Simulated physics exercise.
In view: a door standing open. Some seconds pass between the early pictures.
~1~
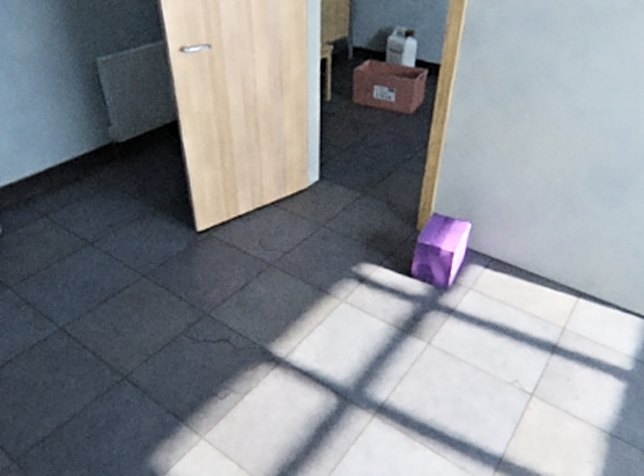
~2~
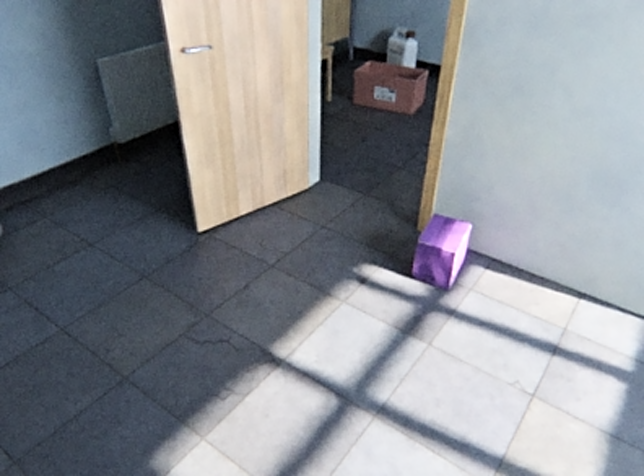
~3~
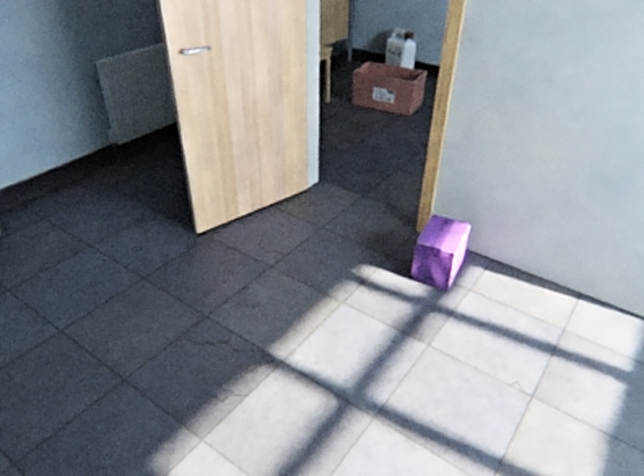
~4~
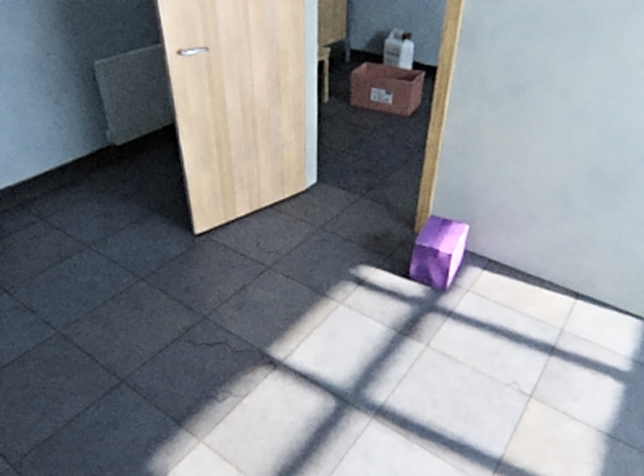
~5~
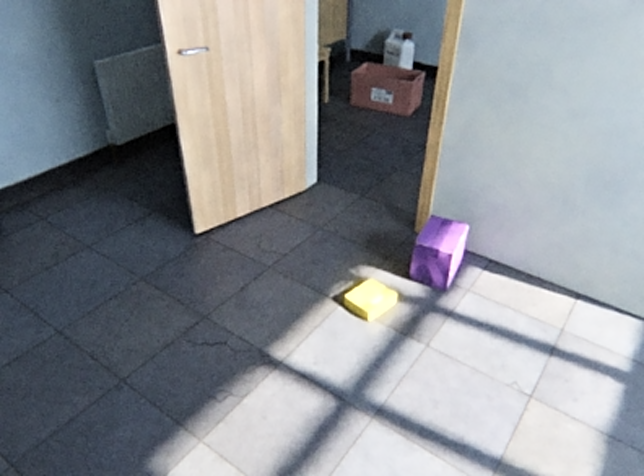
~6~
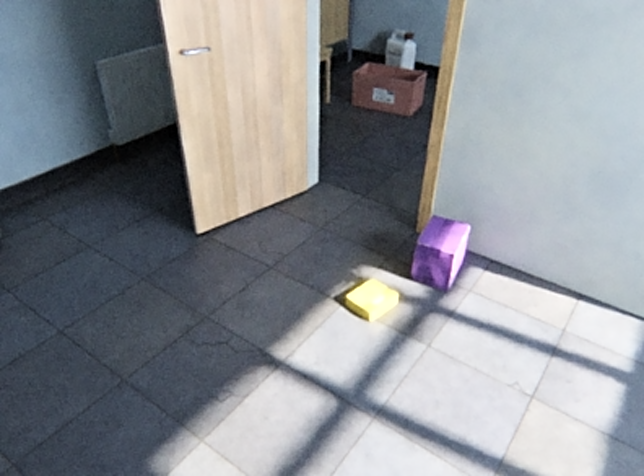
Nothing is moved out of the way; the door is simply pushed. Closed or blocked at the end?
Outcome: The door shuts.
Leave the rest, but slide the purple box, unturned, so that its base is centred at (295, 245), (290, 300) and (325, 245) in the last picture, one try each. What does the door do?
First, it stops short; second, it shuts; third, it jams.
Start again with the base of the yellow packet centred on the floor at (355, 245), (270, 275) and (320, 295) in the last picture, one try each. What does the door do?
In the first case it is blocked; in the second case it reaches the frame; in the third case it reaches the frame.
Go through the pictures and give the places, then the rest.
In the first picture, door wide open and still; purple box (441, 250).
In the second picture, door wide open and still; purple box (441, 251).
In the third picture, door wide open and still; purple box (440, 252).
In the fourth picture, door wide open and still; purple box (439, 252).
In the fifth picture, door wide open and still; purple box (439, 252).
In the sixth picture, door wide open and still; yellow packet (372, 300); purple box (440, 253).
Then, 1.30 s later than the last frame, door at 70°.
Then, 2.20 s later than the last frame, door at 34°.
When it is over, door at 0°; both as before. End places, in pixels of the last picture, yellow packet near (372, 300).
